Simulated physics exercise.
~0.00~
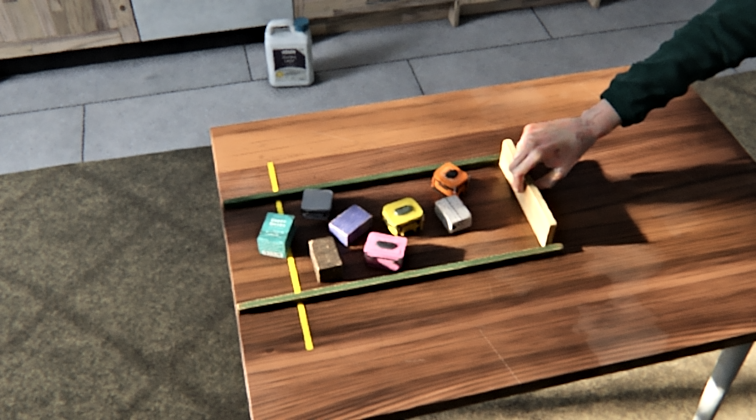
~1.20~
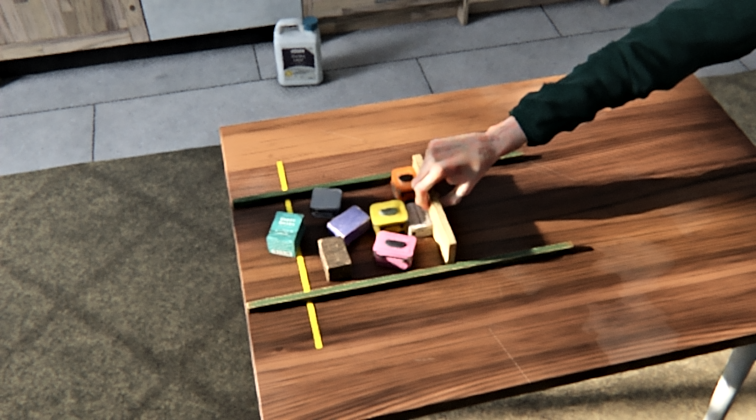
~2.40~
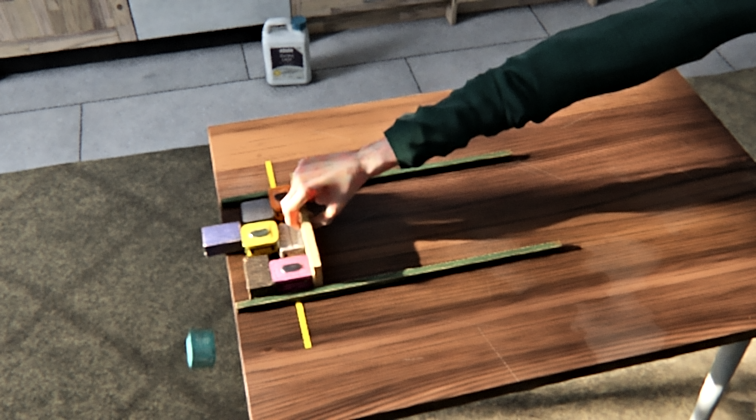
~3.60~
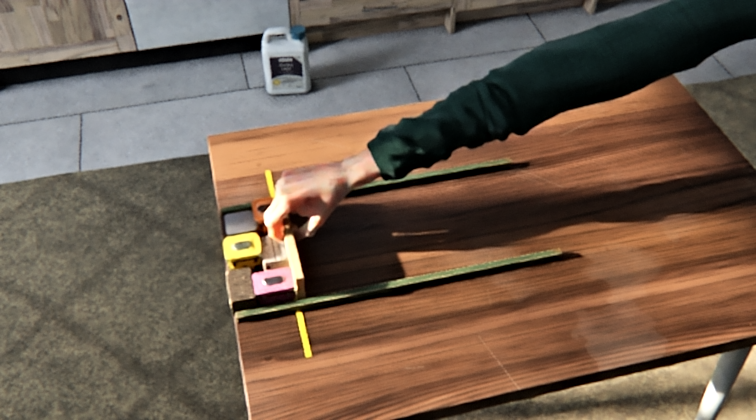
We see a hand slide an upright board left along a channel on a wooden table, bunching small coloured blocks and cases together. The turquoise box drops off the left end, the purple-blue block follows out of view, and the rest stay packed against the board at the edge.
